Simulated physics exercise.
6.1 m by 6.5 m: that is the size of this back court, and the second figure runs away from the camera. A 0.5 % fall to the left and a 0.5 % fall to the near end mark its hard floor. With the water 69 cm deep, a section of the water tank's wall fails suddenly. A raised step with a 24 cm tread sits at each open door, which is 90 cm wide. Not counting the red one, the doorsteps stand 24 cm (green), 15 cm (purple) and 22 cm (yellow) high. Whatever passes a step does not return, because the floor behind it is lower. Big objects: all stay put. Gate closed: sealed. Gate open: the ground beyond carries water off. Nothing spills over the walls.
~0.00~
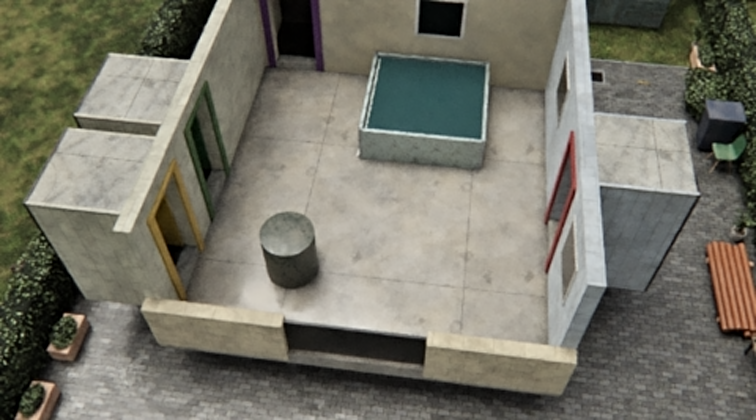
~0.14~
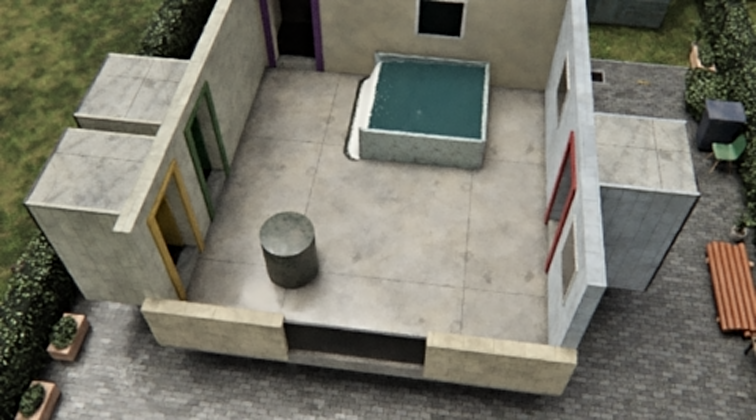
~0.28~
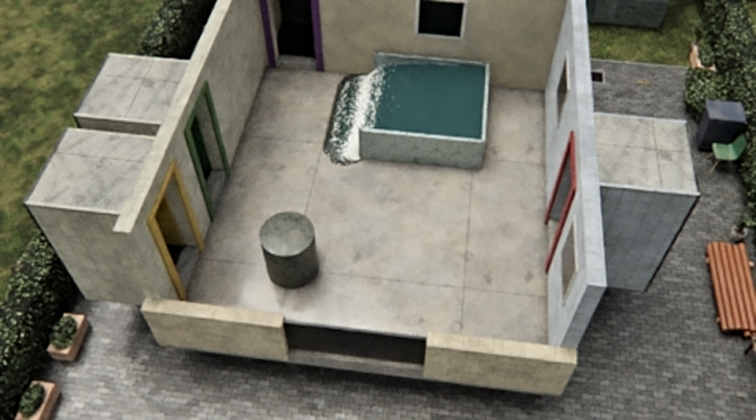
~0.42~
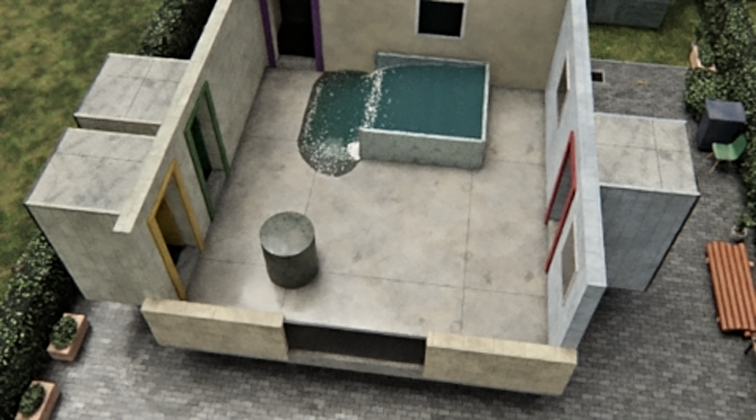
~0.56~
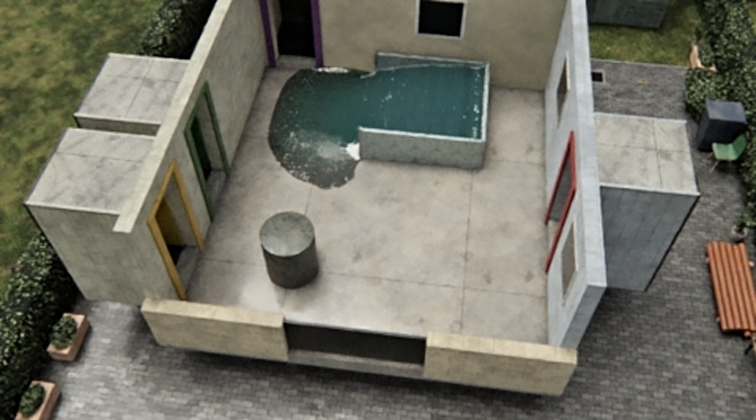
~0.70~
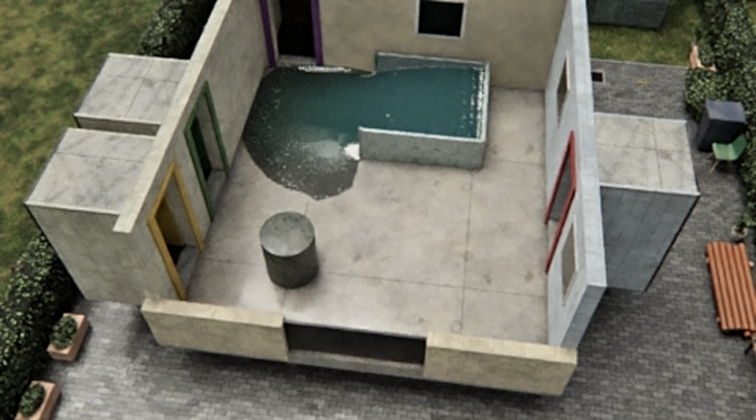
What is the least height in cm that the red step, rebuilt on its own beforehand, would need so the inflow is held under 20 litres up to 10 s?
Around 7.5 cm would be enough.
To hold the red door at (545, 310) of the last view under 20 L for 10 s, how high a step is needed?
Minimum: Close to 16 cm.
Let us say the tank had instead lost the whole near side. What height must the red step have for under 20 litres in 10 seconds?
At least roughly 10.0 centimetres tall.
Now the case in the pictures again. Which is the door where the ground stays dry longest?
The red one comes last.
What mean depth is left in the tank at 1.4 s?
It averages near 37 cm.
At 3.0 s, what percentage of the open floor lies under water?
Approximately 40 %.
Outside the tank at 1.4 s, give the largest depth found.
It gets to close to 54 centimetres there.
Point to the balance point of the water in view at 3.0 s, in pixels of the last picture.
Centre estimate: (315, 142) px, approximately.
After 1.4 s water covers 25 % of the floor, deepest (54 cm) near (264, 71); it has not reached the red door.
After 3.0 s water covers 40 % of the floor, deepest (35 cm) near (175, 326); it has not reached the red door.
After 10.0 s water covers 100 % of the floor, deepest (15 cm) near (538, 90); 9 cm at the red door, 0 litres in over its 18 cm step.
At the red door as built, the water arrived by 5.9 s and peaked near 12 cm at 6.8 s.
Run again over the same 10 s with other heights there, 25 litres in over 7 cm, 8 litres over 9.5 cm. The limit of 20 litres is kept from about 7.5 cm up.
